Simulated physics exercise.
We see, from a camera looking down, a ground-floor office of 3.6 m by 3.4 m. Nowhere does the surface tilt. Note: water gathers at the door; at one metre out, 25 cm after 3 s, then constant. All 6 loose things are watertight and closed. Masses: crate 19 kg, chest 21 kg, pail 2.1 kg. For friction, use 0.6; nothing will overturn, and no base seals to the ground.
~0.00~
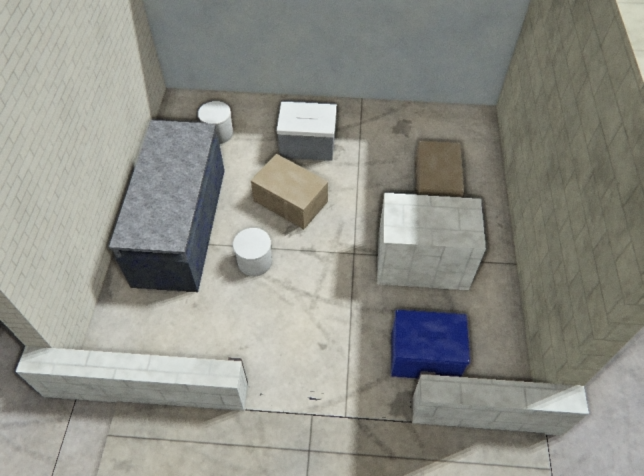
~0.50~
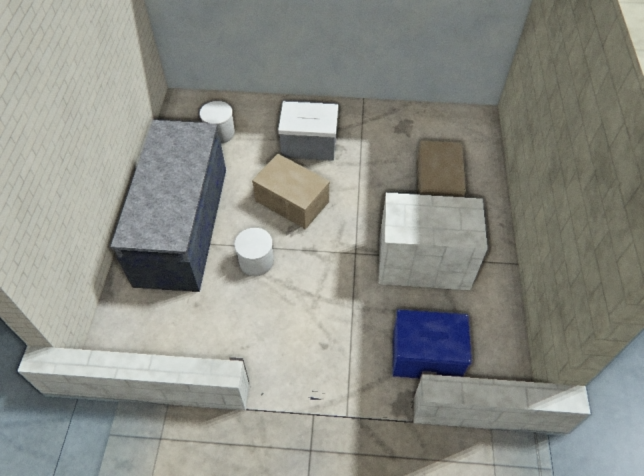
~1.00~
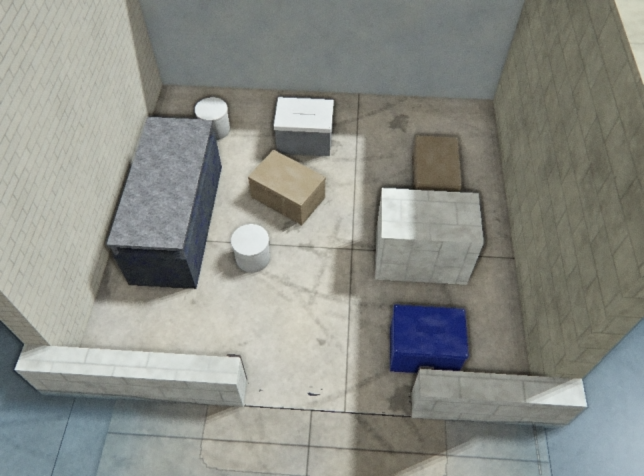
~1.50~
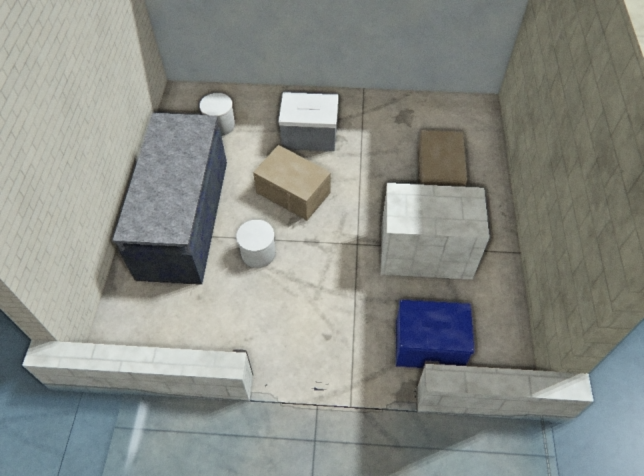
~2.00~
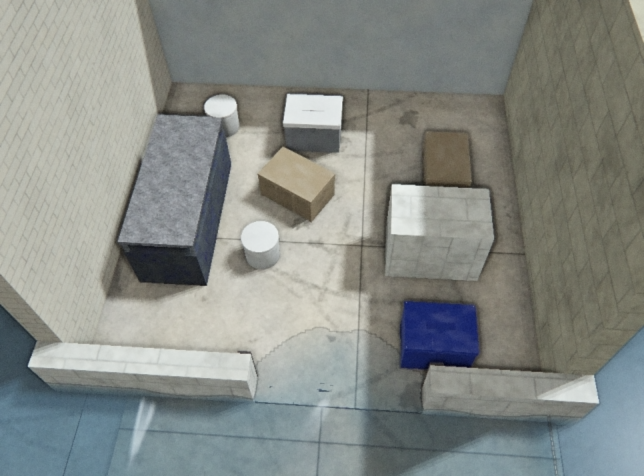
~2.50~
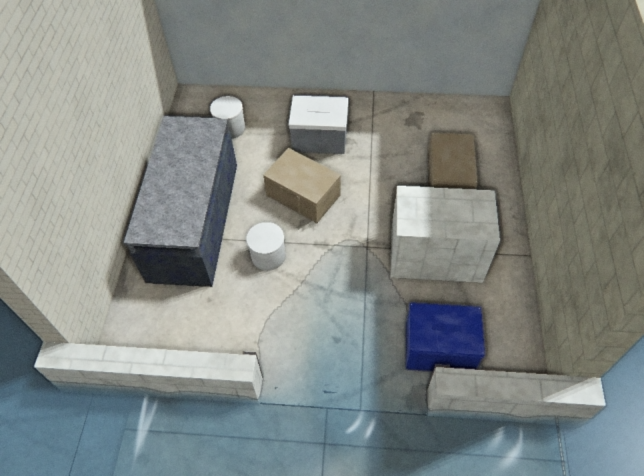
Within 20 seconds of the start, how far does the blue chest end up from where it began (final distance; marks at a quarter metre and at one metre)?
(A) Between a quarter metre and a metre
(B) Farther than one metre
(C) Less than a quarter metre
Answer: B.
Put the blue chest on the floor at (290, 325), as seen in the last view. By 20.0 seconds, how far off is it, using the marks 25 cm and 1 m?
Well, it gets shoved far.
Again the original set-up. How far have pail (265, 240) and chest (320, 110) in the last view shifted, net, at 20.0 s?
One is off by 150 cm, the other by 200 cm, in the order asked.
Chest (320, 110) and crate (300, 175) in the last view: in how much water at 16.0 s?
Roughly 20 and 25 cm.
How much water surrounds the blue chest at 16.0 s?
23 cm, roughly.
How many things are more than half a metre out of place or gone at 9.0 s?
By then the count is 4.
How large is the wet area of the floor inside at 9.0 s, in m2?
Flooded: Near 11.0 m2.
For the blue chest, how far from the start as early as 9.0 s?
I'd guess some 40 cm by then.
After 4.0 s the blue chest is near (456, 320), 0.1 m from its start, aground; 1 afloat.
After 9.0 s the blue chest is near (489, 300), 0.4 m from its start, afloat; 6 afloat.
After 16.0 s the blue chest is near (315, 122), 2.3 m from its start, afloat; 6 afloat.
After 20.0 s the blue chest is near (408, 162), 1.6 m from its start, afloat; 6 afloat.
